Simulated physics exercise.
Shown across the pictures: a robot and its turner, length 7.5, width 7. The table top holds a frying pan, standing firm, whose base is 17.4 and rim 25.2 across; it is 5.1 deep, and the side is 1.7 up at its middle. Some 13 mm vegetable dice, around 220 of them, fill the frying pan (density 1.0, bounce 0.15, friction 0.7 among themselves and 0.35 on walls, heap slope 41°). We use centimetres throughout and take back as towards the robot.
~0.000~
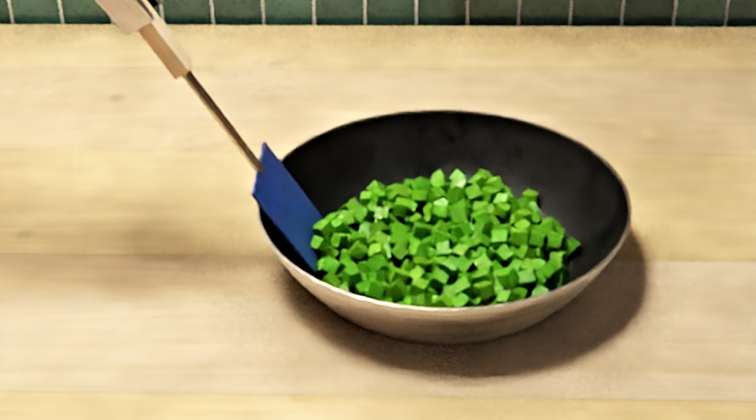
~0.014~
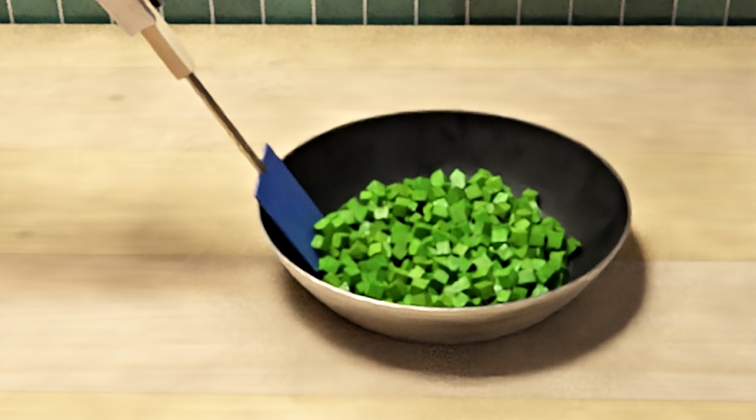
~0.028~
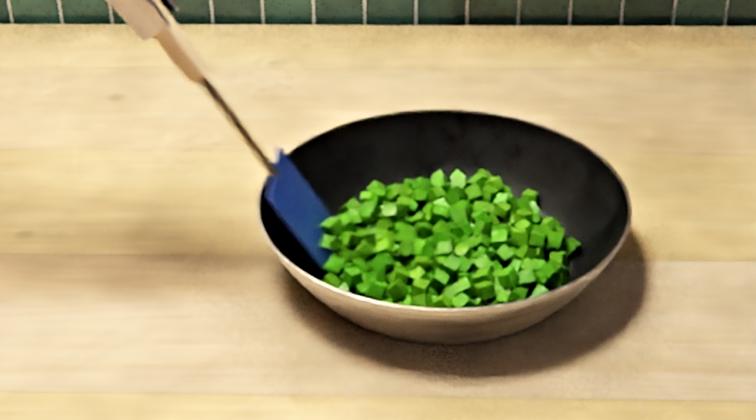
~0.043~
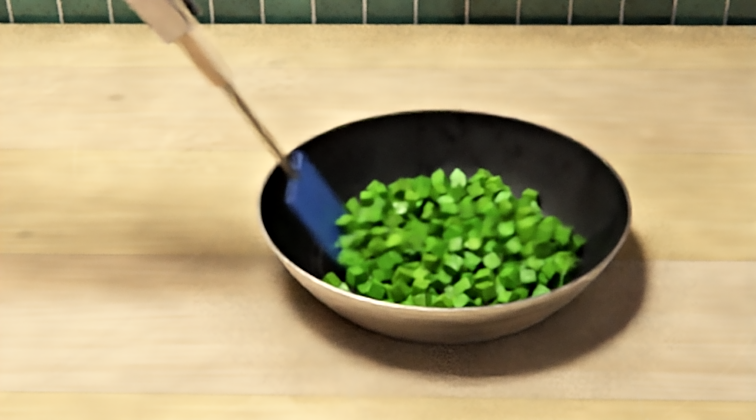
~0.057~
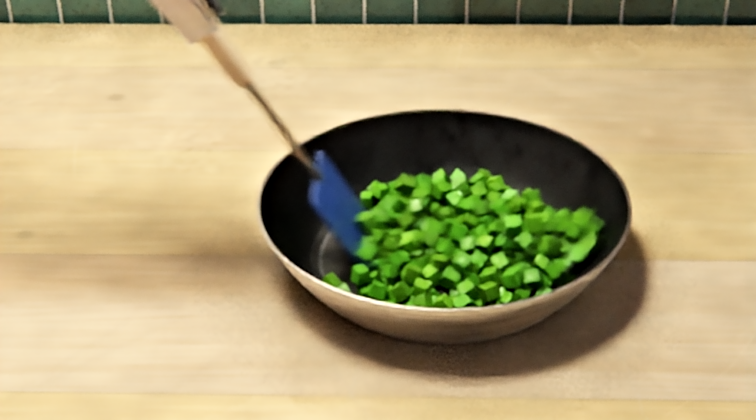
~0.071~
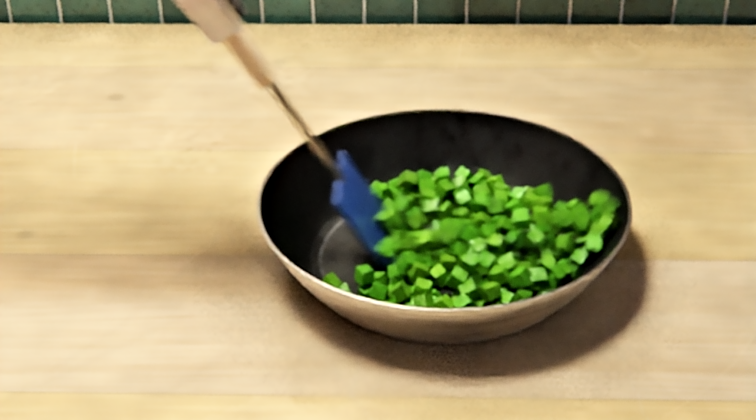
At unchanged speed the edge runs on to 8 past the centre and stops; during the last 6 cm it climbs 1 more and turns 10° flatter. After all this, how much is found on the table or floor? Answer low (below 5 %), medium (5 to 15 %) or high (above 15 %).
High.
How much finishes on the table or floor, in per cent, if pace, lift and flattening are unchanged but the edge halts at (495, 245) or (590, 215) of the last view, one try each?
Estimates, in order: 10 % and 45 %.
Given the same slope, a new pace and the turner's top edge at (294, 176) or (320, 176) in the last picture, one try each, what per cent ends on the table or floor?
Around 15 per cent, then around 15 per cent.
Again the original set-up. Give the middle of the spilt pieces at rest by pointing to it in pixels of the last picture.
Around pixel (682, 245).
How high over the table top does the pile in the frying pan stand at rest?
Peak at rest, approximately 7.0 centimetres.
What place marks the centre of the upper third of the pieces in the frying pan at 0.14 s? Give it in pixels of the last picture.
Roughly pixel (577, 221).
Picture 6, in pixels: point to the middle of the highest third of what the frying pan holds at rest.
The centre sits close to (586, 219).
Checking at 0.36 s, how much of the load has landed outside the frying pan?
20 %.
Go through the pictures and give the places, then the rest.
The first frame shows turner top edge at (258, 167), sloping 59°; upper third of the load around (443, 239), from x 320 to 570, top at y 180; 215 in the frying pan.
The second frame shows turner top edge at (261, 168), sloping 59°; upper third of the load around (444, 239), from x 320 to 570, top at y 180.
The third frame shows turner top edge at (273, 172), sloping 59°; upper third of the load around (442, 238), from x 330 to 570, top at y 180.
The fourth frame shows turner top edge at (294, 175), sloping 59°; upper third of the load around (453, 236), from x 330 to 575, top at y 180.
The fifth frame shows turner top edge at (316, 176), sloping 59°; upper third of the load around (468, 229), from x 330 to 595, top at y 180.
The sixth frame shows turner top edge at (338, 176), sloping 59°; upper third of the load around (487, 223), from x 330 to 610, top at y 175; 215 in the frying pan.
After 0.11 s, sloping 59°, highest piece 8 above the table; 213 in the frying pan, 2 on the blade or in flight.
After 0.14 s, sloping 56°, highest piece 10 above the table; 210 in the frying pan, 5 on the blade or in flight.
After 0.36 s, sloping 49°, highest piece 7 above the table; 172 in the frying pan, 41 on the table or floor, 2 on the blade or in flight.
After 1.41 s, sloping 49°, highest piece 6 above the table; 171 in the frying pan, 44 on the table or floor.
At rest, 171 in the frying pan, 44 on the table or floor. That is 20 % on the table or floor.
